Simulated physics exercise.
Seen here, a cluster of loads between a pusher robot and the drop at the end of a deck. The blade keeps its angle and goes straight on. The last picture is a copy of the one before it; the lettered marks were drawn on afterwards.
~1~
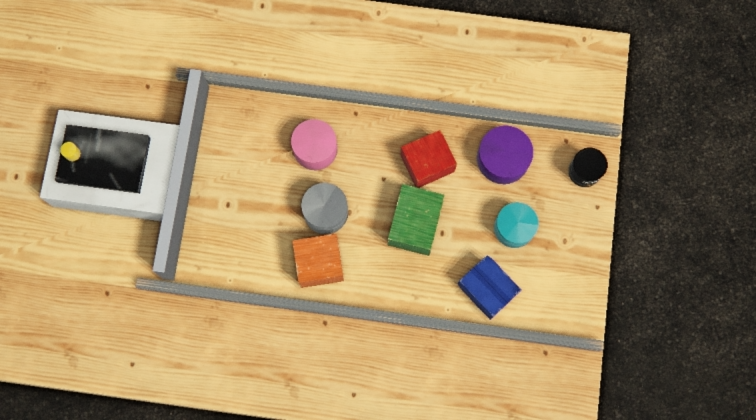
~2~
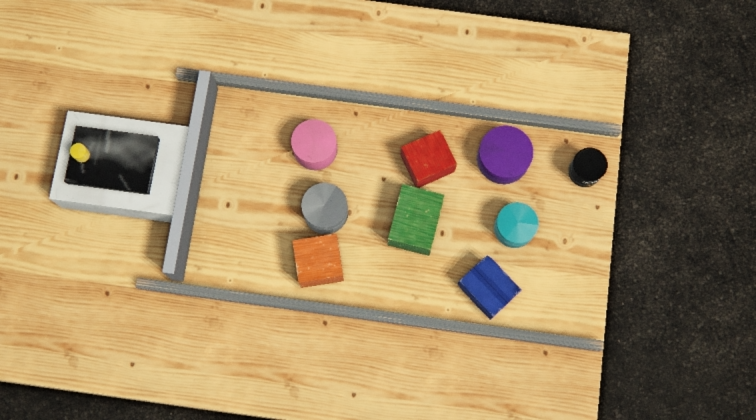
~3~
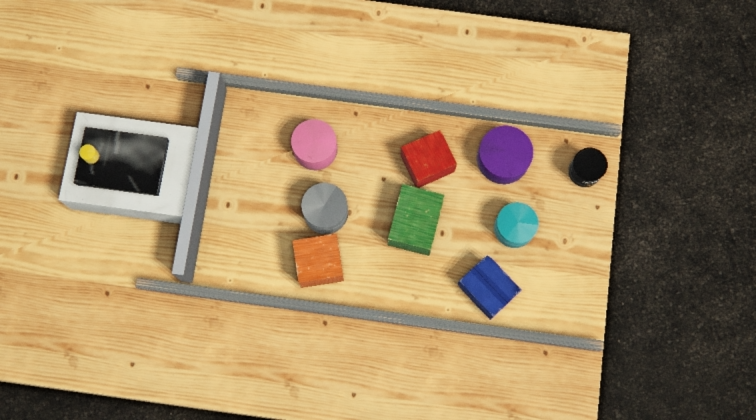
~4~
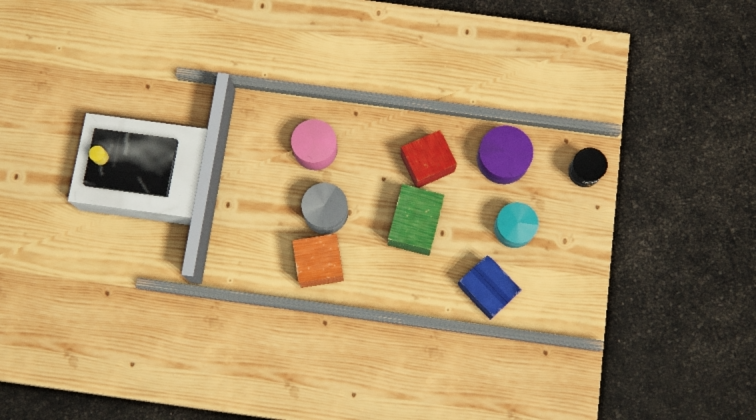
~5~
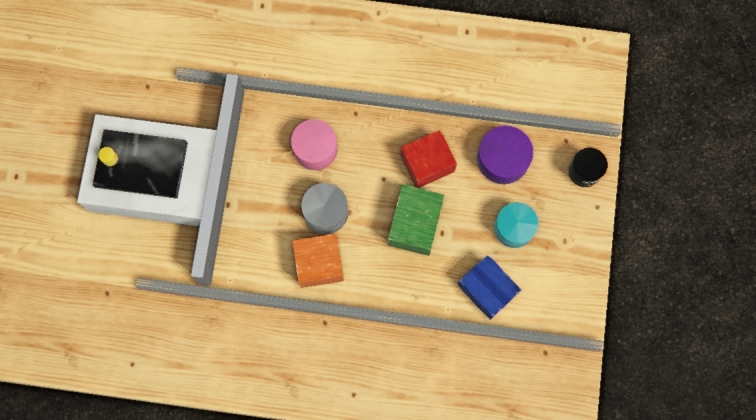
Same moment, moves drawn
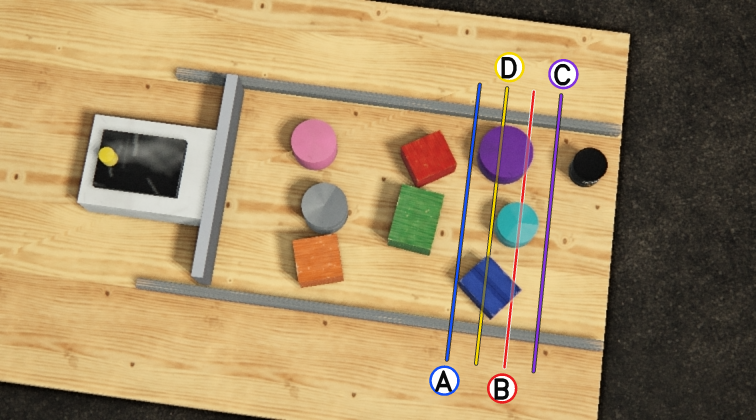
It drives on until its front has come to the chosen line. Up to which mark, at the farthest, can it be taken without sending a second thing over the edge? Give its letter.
At D, and not beyond.
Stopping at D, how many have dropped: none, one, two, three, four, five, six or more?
In all, one.
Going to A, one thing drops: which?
The black pail.
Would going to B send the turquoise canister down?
By then, yes.
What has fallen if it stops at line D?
The black pail goes over.
On the copy, A at (464, 218); B at (520, 225); C at (548, 229); D at (492, 222).
On D. First, robot (245, 177); orange crate (334, 263); pink canister (352, 150).
Then, robot (345, 191); purple canister (540, 157); turquoise canister (525, 225).
Finally, robot (423, 201); black pail over the edge; purple canister (613, 158); one fallen.
By contrast, A is within the limit but short; B drops three; C drops six.
